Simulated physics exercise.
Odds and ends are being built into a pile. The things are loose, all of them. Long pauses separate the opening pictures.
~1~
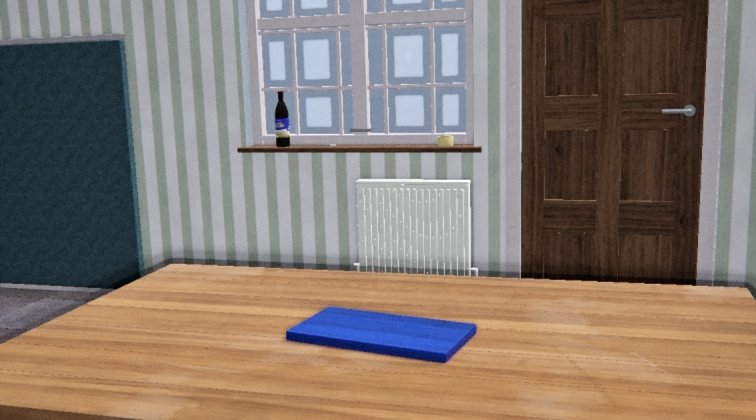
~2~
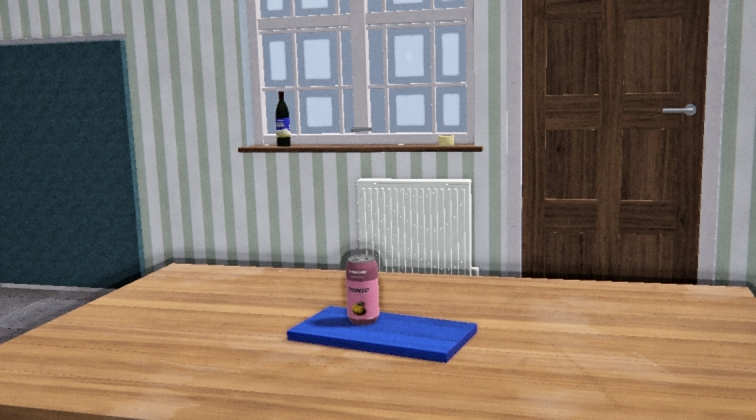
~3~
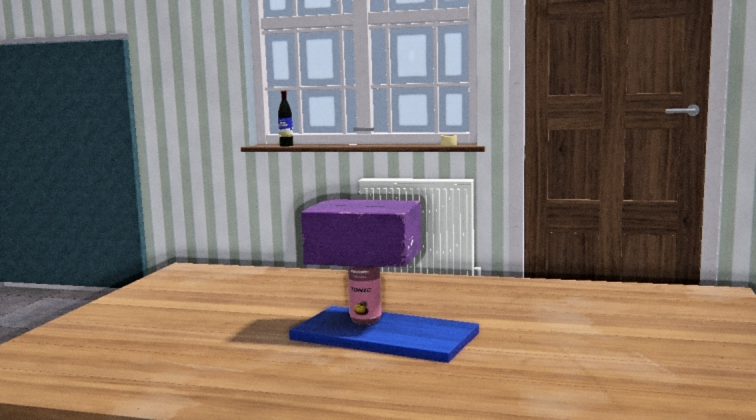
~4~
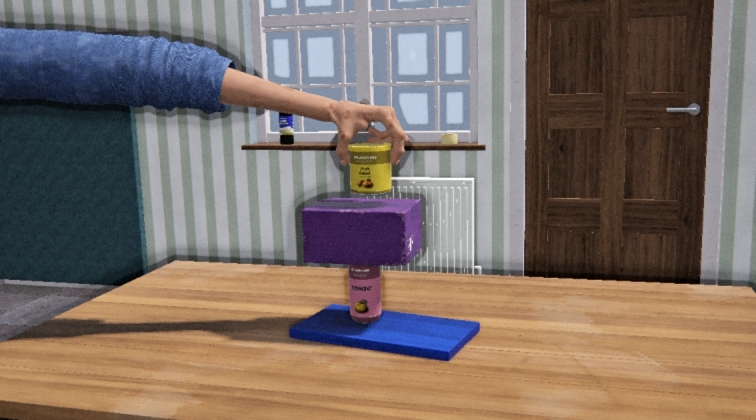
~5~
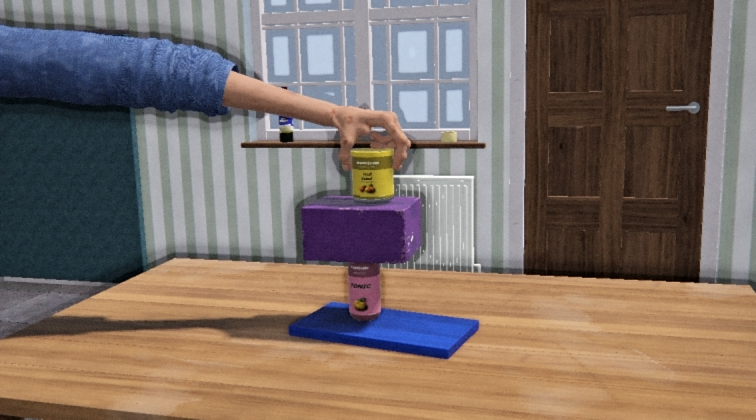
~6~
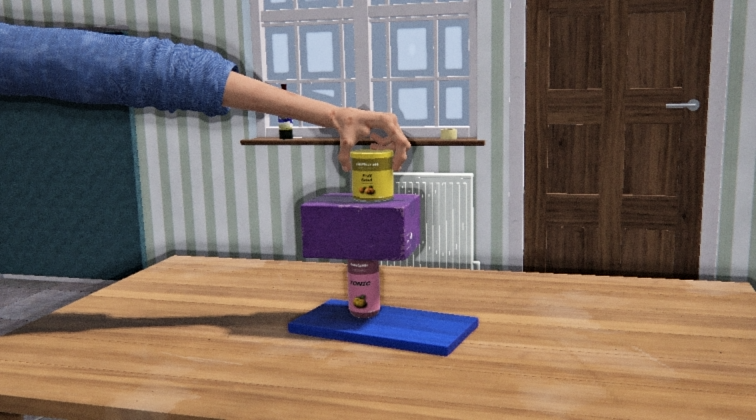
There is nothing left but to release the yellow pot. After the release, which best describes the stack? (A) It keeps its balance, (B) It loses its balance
Answer: A.
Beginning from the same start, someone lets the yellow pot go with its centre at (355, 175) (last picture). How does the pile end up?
Stands firm.
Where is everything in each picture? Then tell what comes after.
In the first frame, the last thing is not in view yet.
In the second frame, the last thing is not in view yet; blue board (382, 332).
In the third frame, the last thing is not in view yet; purple box (363, 232).
In the fourth frame, coming down; yellow pot (370, 169); pink can (365, 288).
In the fifth frame, coming down; yellow pot (373, 174); blue board (384, 328).
In the sixth frame, set down, still held; yellow pot (373, 175); purple box (362, 225).
Then, 0.40 s on from there, no change.
Then, 1.30 s on from there, yellow pot resting near (374, 176).
Then, 2.70 s on from there, things are still on the move.
In the end, all 4 unmoved. At the end, from the last picture's camera, yellow pot near (376, 176). The pile keeps its balance.
